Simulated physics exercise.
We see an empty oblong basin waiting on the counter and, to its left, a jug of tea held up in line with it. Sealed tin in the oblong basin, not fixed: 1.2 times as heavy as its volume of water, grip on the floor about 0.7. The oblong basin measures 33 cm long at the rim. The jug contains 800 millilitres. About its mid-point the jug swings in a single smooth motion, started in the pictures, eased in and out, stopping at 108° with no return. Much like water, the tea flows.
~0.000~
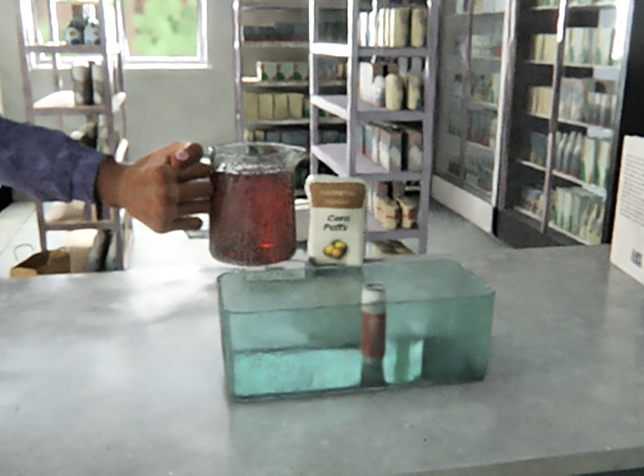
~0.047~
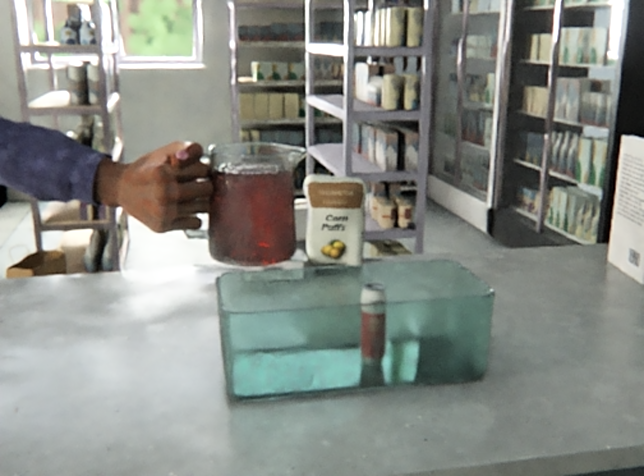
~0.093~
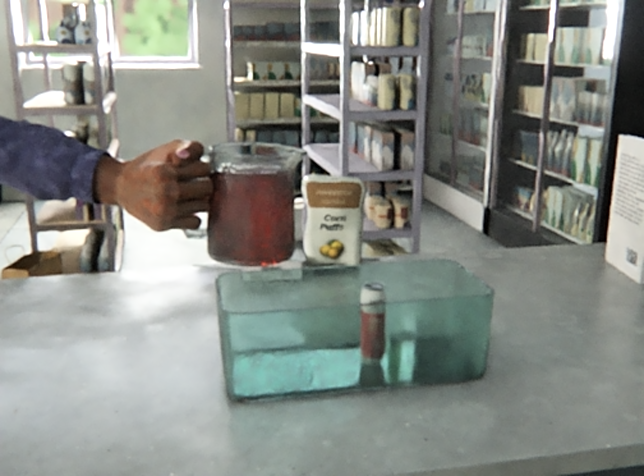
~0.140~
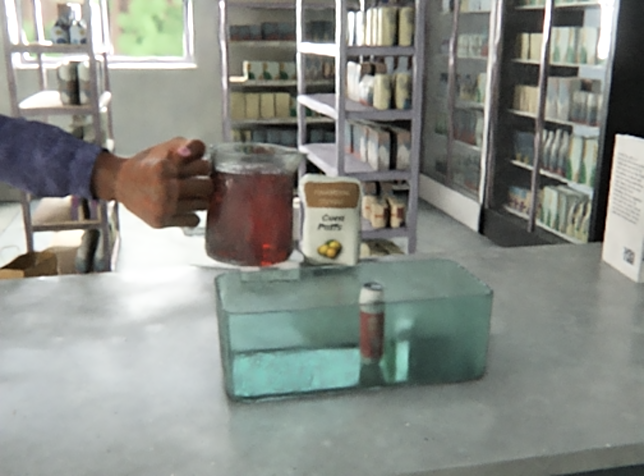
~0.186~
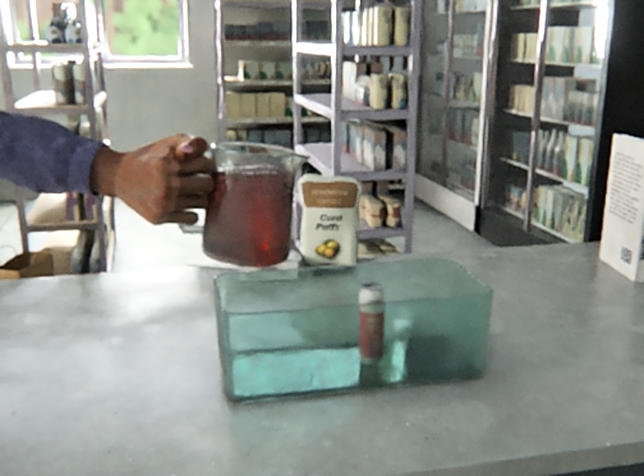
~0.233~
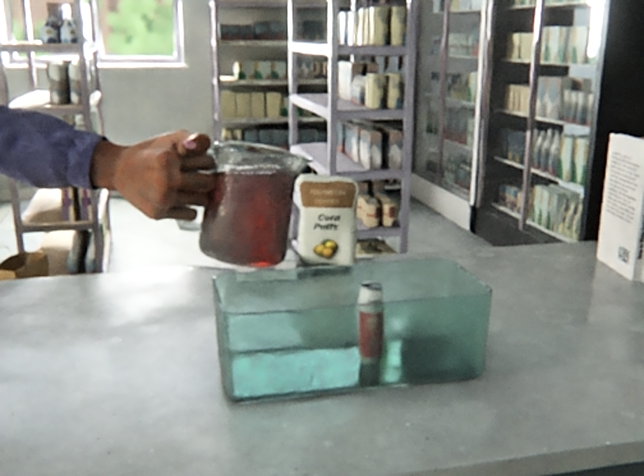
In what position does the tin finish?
It finishes knocked over.
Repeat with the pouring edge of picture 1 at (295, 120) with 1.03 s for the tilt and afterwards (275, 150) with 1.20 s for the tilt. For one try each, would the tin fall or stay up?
Try 1: Tipped over; try 2: Still standing.
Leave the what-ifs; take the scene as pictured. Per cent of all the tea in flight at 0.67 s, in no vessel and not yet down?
Around 10 in a hundred.
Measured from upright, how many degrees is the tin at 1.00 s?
About 15 degrees.
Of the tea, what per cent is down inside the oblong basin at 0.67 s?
Estimate - around 2 in a hundred parts.
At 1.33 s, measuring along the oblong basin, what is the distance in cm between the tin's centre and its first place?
The tin is about 8 cm from where it started.
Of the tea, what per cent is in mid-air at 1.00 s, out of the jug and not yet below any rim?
Airborne fraction: Approx. 16 %.
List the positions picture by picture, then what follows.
In the first frame, tilt 0°; pouring edge (307, 149); surface from (212, 170) to (290, 167); the oblong basin's rim runs from (220, 294) to (476, 278); the tin's top is at (374, 290).
In the second frame, tilt 0°; pouring edge (307, 149); surface from (211, 170) to (290, 168).
In the third frame, tilt 2°; pouring edge (308, 151); surface from (211, 171) to (290, 168).
In the fourth frame, tilt 4°; pouring edge (309, 152); surface from (211, 170) to (290, 168).
In the fifth frame, tilt 6°; pouring edge (311, 155); surface from (212, 171) to (292, 168).
In the sixth frame, tilt 10°; pouring edge (312, 159); surface from (213, 170) to (294, 168).
After 0.67 s the tilt is 64° and 88 per cent is still to pour; the tin stands where it began.
After 1.00 s the tilt is 100° and 37 per cent is still to pour; the tin leans 15°.
After 1.33 s the tilt is 108° and 5 per cent is still to pour; the tin lies on its side.
After 1.70 s the tilt is 108° and 0 per cent is still to pour; the tin lies on its side.
In the end the tin lies on its side.
